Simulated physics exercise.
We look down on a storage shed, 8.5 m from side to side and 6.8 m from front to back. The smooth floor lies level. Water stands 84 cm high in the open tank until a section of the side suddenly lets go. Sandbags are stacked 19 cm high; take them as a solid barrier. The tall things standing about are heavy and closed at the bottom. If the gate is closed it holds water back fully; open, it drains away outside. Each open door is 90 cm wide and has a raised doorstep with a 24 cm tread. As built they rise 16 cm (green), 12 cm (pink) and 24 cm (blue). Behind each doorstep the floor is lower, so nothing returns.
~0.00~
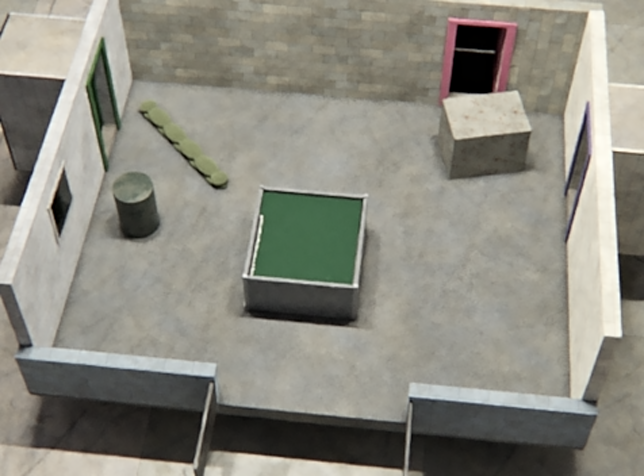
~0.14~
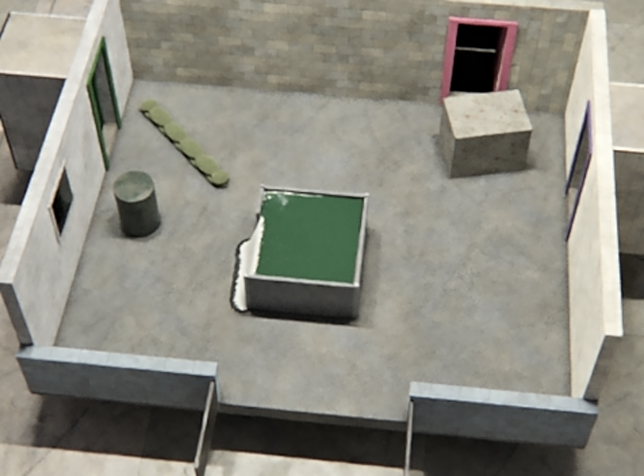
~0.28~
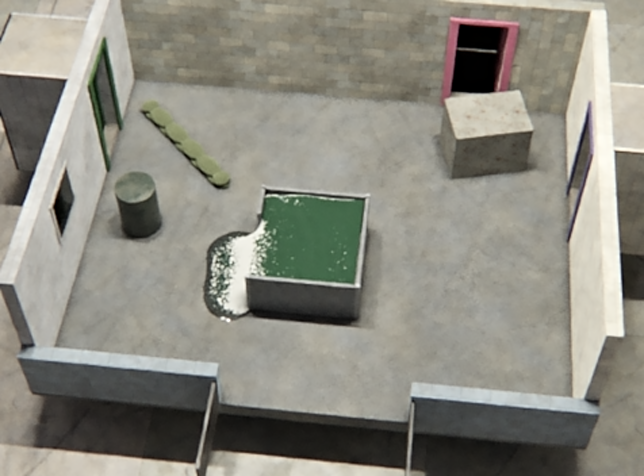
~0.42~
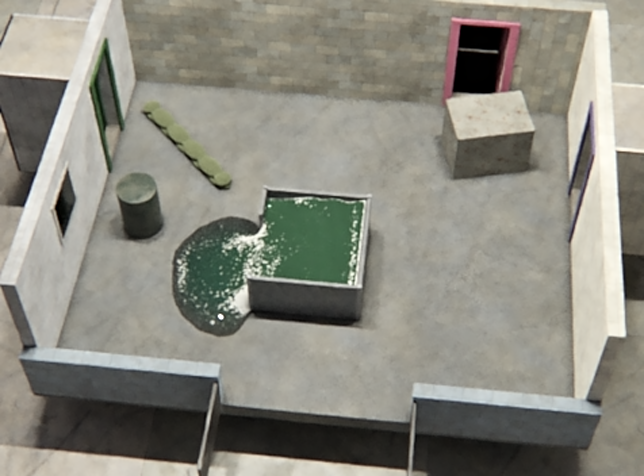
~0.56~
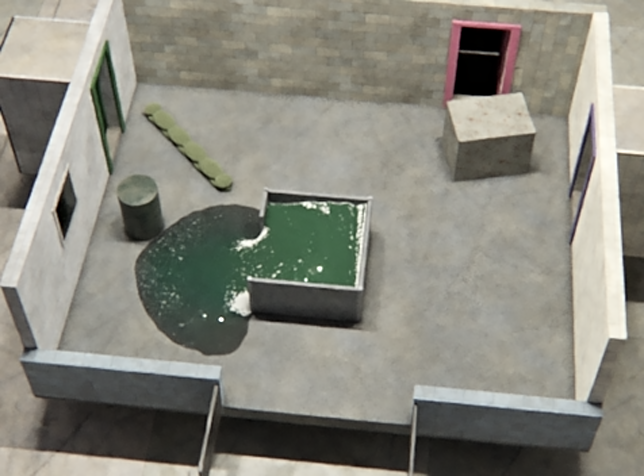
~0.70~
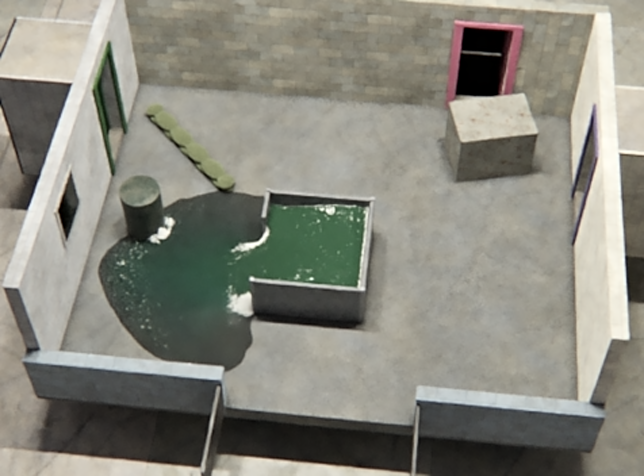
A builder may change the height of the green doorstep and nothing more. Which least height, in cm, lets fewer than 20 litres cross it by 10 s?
Some 14.5 cm above the ground.
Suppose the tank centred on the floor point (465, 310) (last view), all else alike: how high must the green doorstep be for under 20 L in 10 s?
Some 11.5 cm.
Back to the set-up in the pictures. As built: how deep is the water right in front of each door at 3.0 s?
In cm: Green 4, pink 0, blue 0.
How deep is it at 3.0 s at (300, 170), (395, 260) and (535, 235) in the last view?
Roughly 0, 0 and 0 cm, in turn.
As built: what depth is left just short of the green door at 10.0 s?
About 8.5 cm.
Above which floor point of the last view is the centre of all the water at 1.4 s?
Near (232, 275).
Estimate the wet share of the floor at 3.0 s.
Some 25 per cent of it.
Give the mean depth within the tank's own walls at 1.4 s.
Some 44 cm.
After 1.4 s water covers 25 % of the floor, deepest (44 cm) near (99, 255); it has not reached the green door.
After 3.0 s water covers 25 % of the floor, deepest (34 cm) near (79, 287); 4 cm at the green door, 0 litres in over its 16 cm doorstep.
After 10.0 s water covers 90 % of the floor, deepest (10 cm) near (259, 228); 9 cm at the green door, 11 litres in over its 16 cm doorstep.
At the green door as built, the water arrived by 1.5 s and peaked near 19 cm at 5.6 s.
With a doorstep of 12 cm, 38 litres would have come in within the 10 s; with 16.5 cm, 9 litres. So under 20 litres takes about 14.5 cm.
